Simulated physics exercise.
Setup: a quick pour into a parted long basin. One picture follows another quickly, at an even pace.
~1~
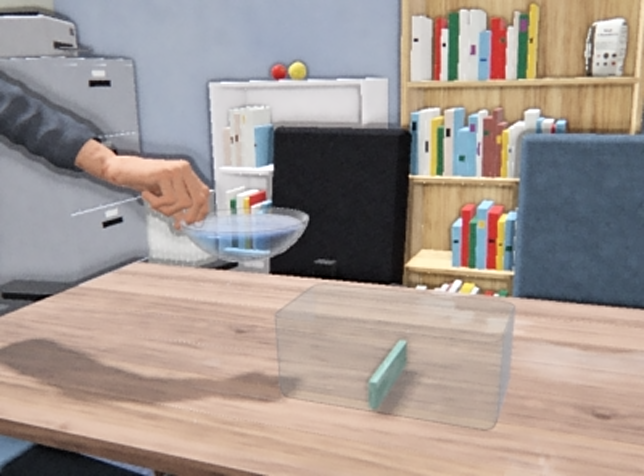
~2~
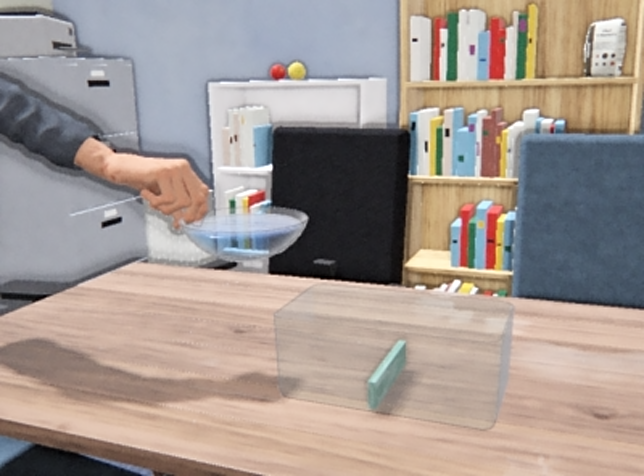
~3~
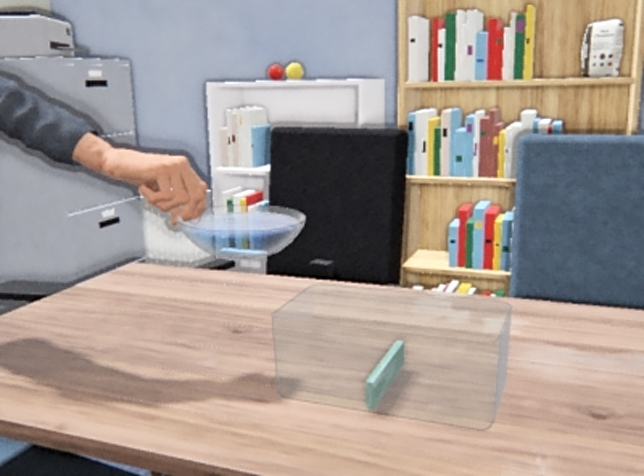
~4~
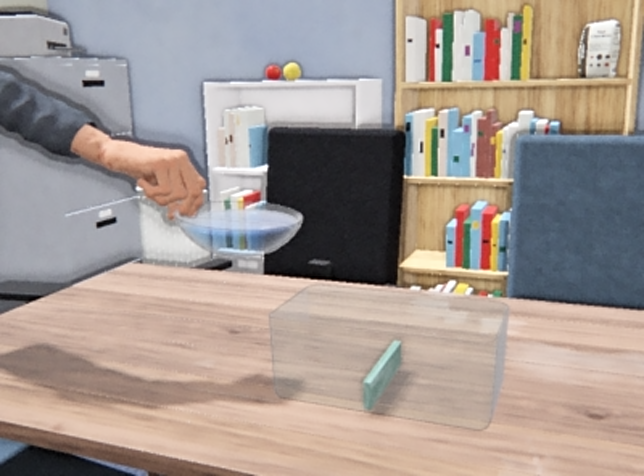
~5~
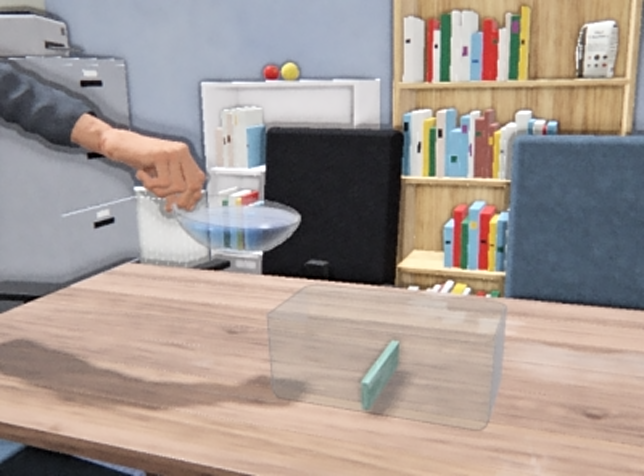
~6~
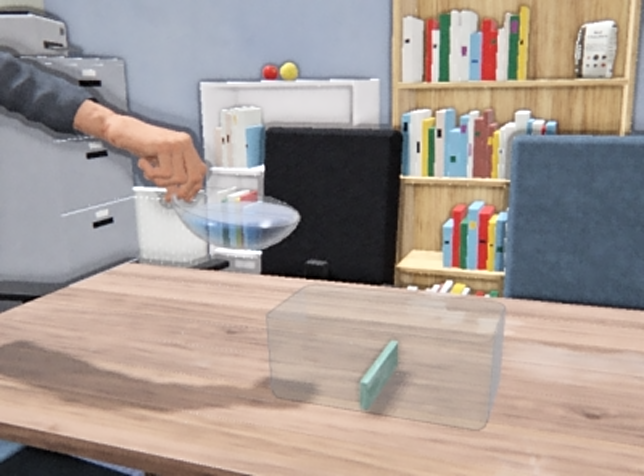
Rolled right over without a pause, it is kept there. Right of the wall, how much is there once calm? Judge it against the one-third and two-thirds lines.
After it calms, what's right of the wall is a small share, below one third.
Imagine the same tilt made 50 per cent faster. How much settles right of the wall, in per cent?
About 40 %.
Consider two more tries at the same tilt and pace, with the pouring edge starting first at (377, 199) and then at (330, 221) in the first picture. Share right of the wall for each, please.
90 %, then 80 %.
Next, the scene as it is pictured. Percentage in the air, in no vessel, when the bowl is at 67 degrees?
40 per cent.
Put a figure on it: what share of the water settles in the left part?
Roughly 75 per cent.
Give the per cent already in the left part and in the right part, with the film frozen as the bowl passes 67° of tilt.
Left 40 %, right 0 %.
A moment on, the bowl is tipped part way and 15 per cent is still to pour, 42 is left of the wall and 1 right of it.
Next, the bowl is tipped right over and 0 per cent is still to pour, 77 is left of the wall and 21 right of it.
Then the bowl is tipped right over and 0 per cent is still to pour, 76 is left of the wall and 23 right of it.
Later the bowl is tipped right over and 0 per cent is still to pour, 76 is left of the wall and 23 right of it.
Finally, 76 per cent lies left of the wall, 23 right of it and 1 outside.
